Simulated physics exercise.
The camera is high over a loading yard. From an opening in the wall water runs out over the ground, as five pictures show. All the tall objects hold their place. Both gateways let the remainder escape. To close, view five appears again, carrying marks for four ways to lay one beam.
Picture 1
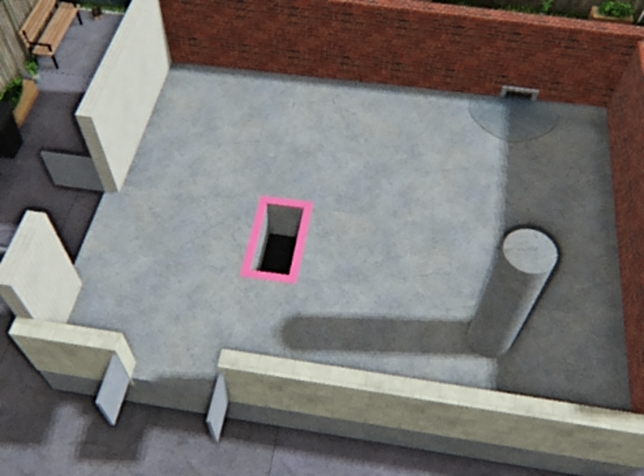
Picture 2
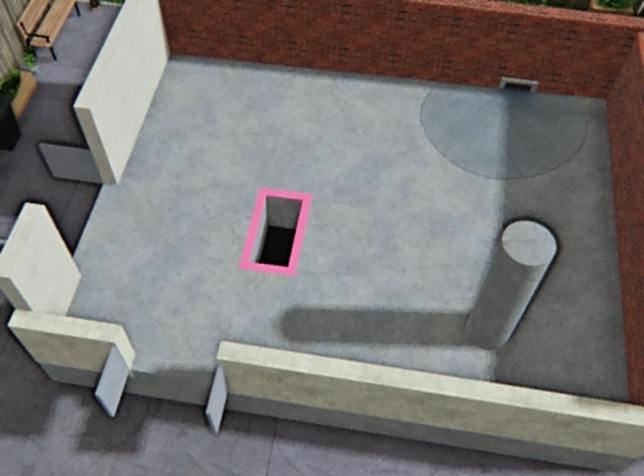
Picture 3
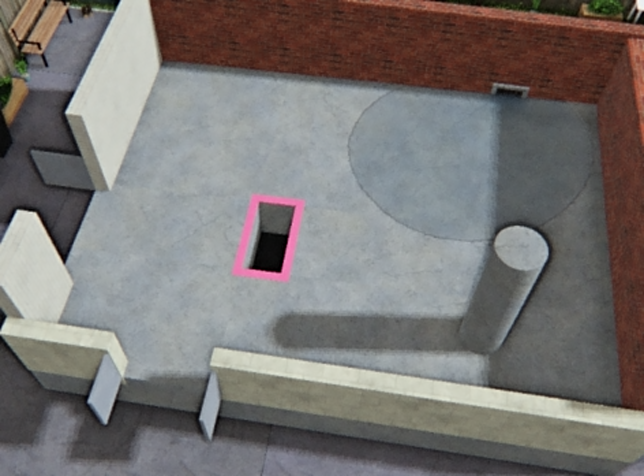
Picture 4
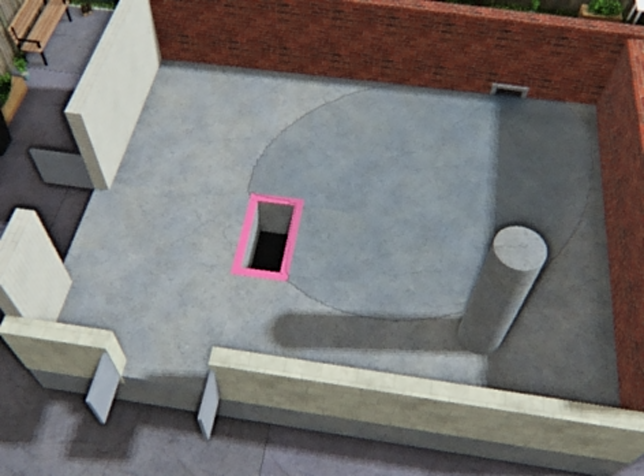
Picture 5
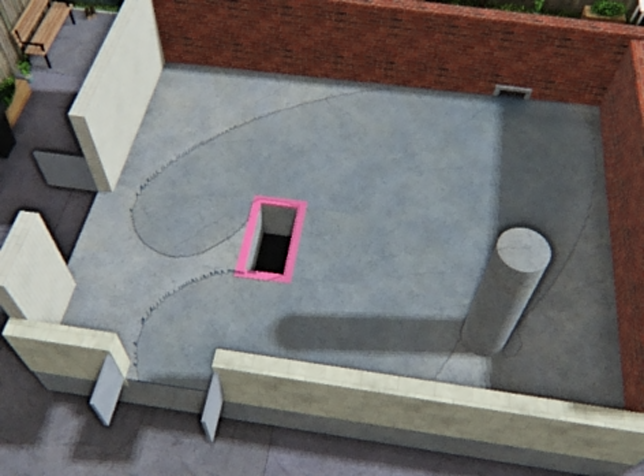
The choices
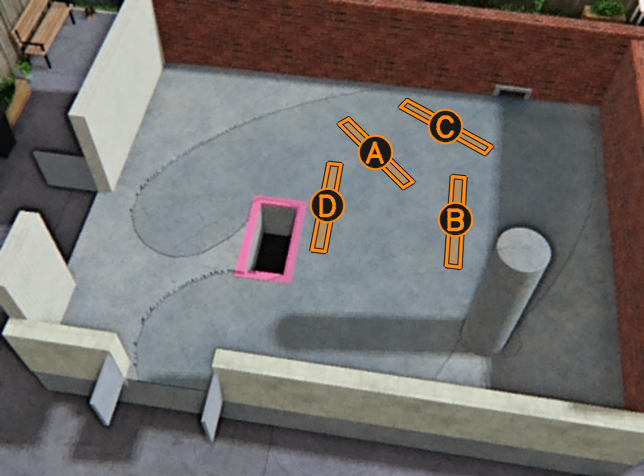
In a walled loading yard seen from above, a small patch of water appears by an outfall in the brick wall at the upper right. It spreads steadily across the grey ground, passing the round pillar and reaching the pink-edged gully, then extends around both sides of it toward the left.
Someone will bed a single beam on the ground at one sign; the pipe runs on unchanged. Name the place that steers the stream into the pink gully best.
Take B.
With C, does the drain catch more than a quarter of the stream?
No.
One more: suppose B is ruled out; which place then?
It is A.
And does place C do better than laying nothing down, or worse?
Worse.
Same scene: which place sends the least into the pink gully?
D.
On the marked copy, A from (343, 121) to (408, 184); B from (453, 266) to (458, 177); C from (403, 103) to (488, 150); D from (318, 250) to (334, 164).
For place A, about 18 % of the stream runs into the pink gully, about 82 % out by the gates.
For place B, about 25 % of the stream runs into the pink gully, about 75 % out by the gates.
For place C, about 13 % of the stream runs into the pink gully, about 87 % out by the gates.
For place D, about 4 % of the stream runs into the pink gully, about 96 % out by the gates.
